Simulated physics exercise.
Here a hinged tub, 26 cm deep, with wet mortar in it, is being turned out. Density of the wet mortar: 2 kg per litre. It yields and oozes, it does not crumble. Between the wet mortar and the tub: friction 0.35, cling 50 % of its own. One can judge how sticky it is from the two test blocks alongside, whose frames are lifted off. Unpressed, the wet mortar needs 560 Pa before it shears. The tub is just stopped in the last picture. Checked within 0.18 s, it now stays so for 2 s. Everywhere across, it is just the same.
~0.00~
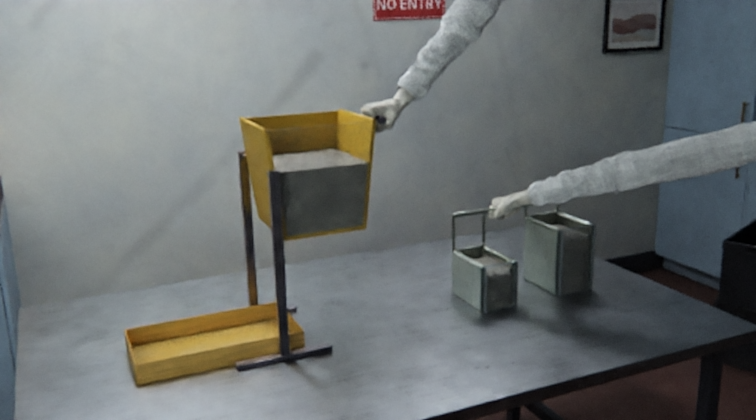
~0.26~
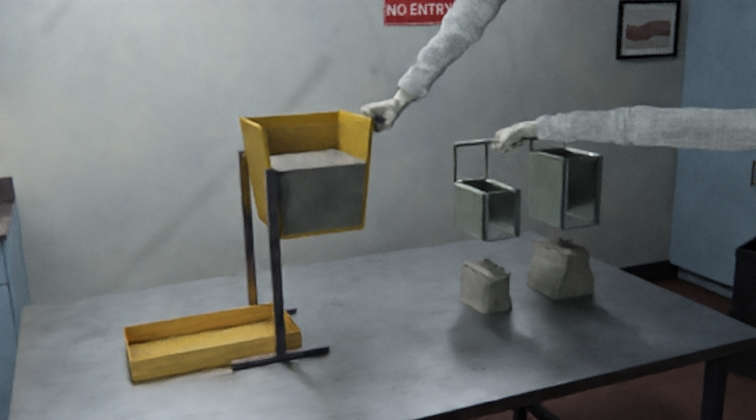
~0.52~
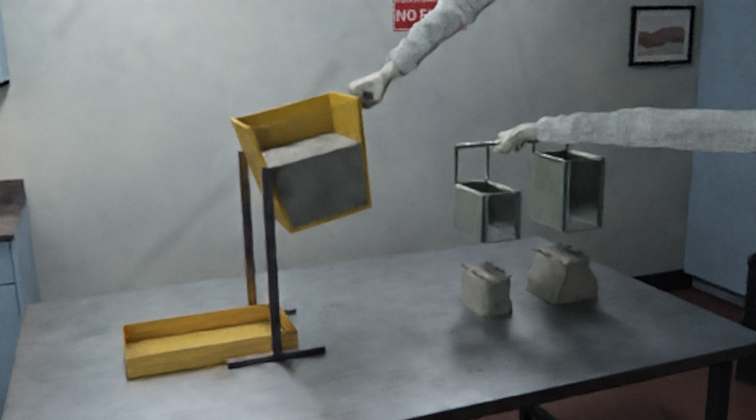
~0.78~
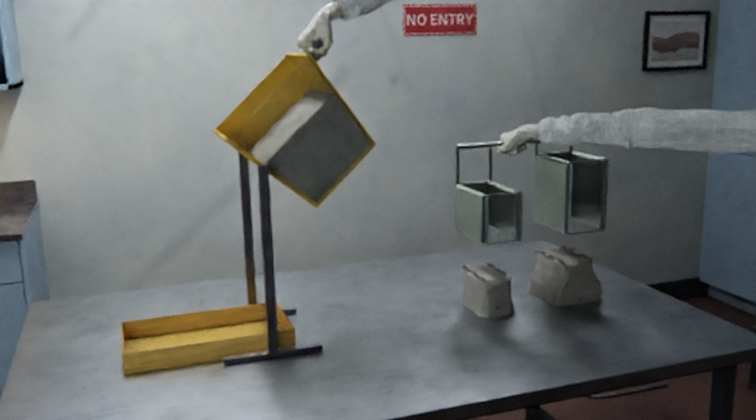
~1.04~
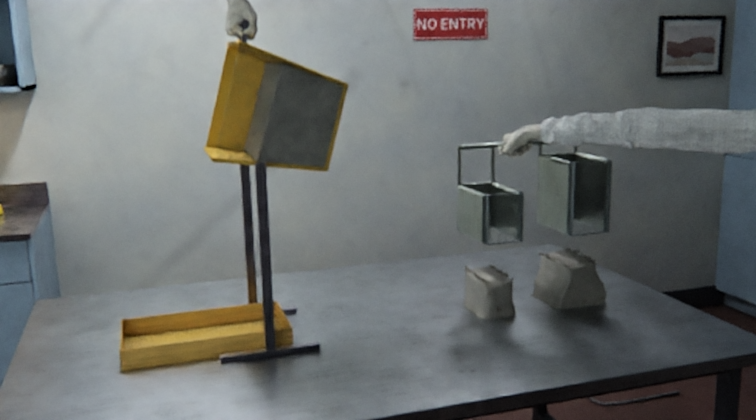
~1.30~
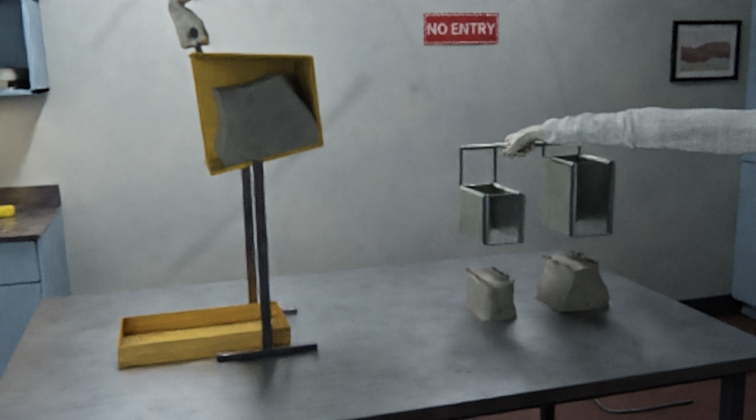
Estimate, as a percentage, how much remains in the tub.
Roughly 54 per cent remains.
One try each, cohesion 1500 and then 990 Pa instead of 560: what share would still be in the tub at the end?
First try roughly 100 per cent, second try roughly 95 per cent.
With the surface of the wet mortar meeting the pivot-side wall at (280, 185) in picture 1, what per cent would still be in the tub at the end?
70 %.
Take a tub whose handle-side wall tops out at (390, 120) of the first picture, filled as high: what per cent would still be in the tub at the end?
Around 45 percent would still be in the tub at the end.
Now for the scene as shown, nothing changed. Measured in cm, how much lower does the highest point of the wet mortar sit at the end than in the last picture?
Roughly 10 cm.
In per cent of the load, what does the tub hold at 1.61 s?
Near 60 in a hundred.
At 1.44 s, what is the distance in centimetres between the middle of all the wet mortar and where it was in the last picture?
Shift: Some 6 cm.
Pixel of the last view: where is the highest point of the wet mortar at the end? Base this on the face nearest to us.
About (279, 119).
After 1.44 s, the tub is at 95 degrees and holds 87 %.
After 1.61 s, the tub is at 95 degrees and holds 62 %.
After 1.78 s, the tub is at 95 degrees and holds 56 %.
After 1.95 s, the tub is at 95 degrees and holds 56 %.
After 3.30 s, at the end, the tub is at 95 degrees and holds 54 %.
